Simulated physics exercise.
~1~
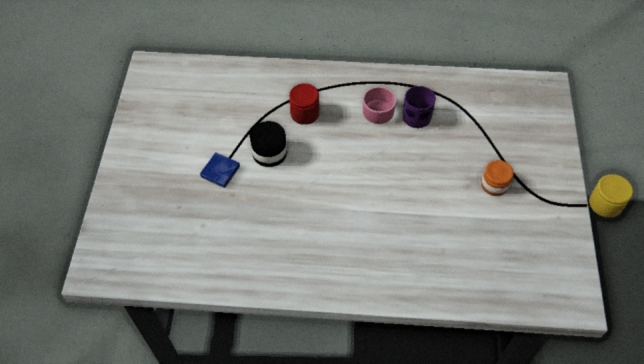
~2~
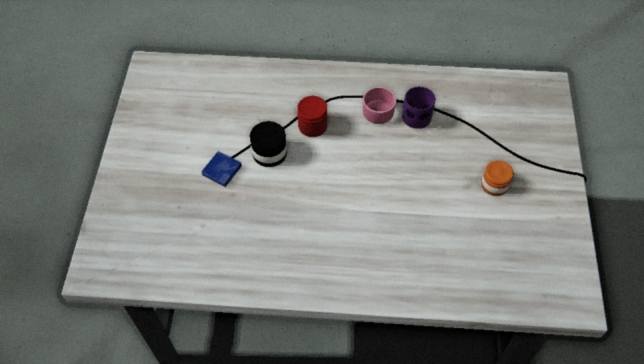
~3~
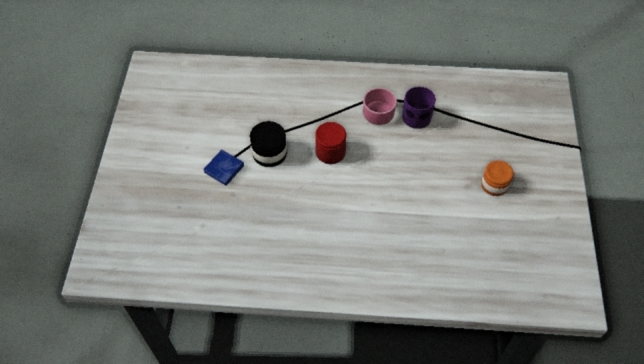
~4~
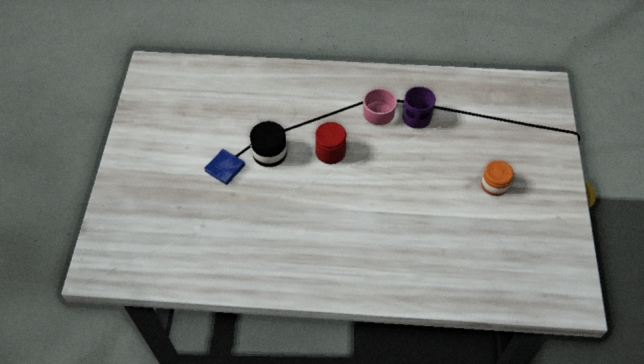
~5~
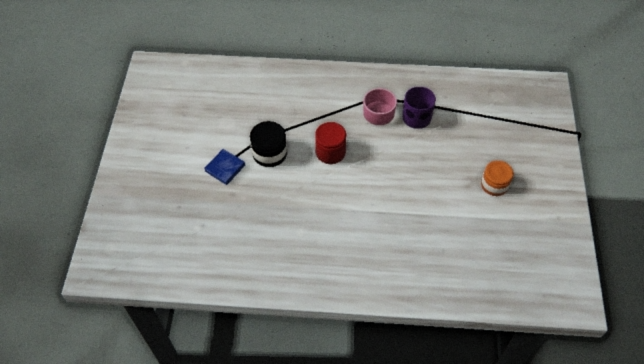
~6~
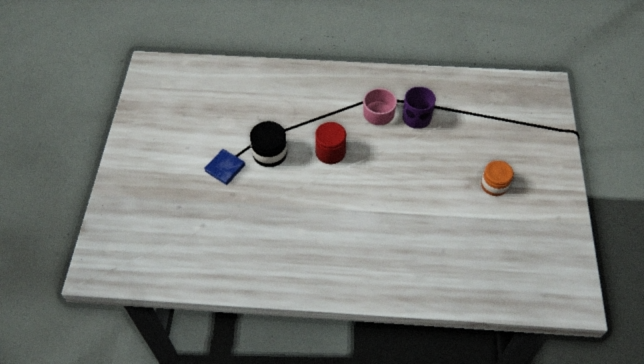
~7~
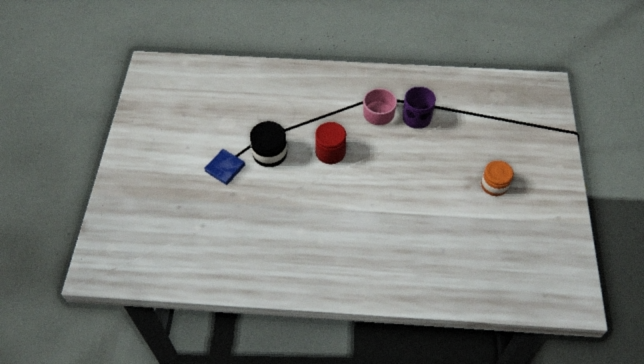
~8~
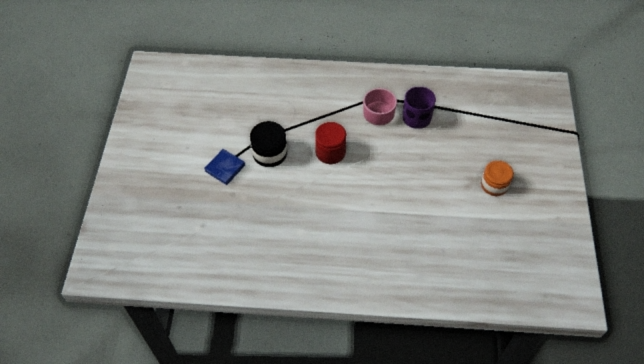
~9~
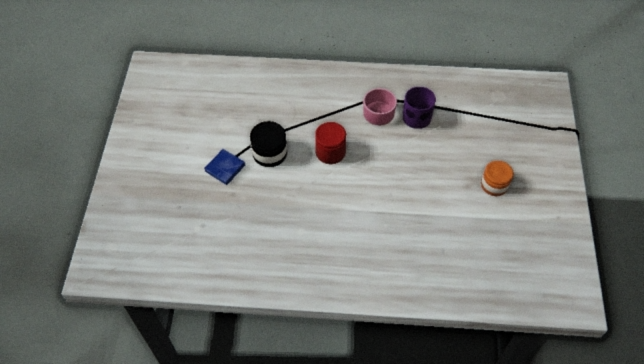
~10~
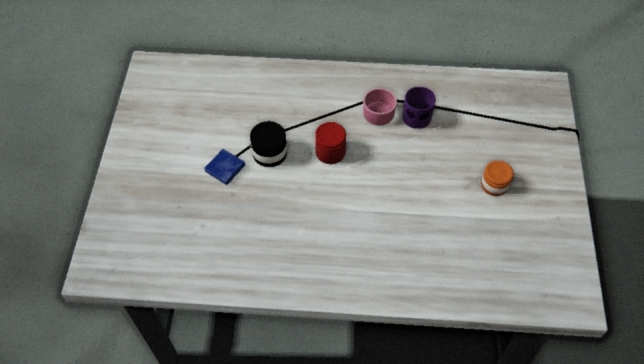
Yellow cylinder dropping off a table's right side, its black cable pulling taut against mugs and dragging a red tub before settling.
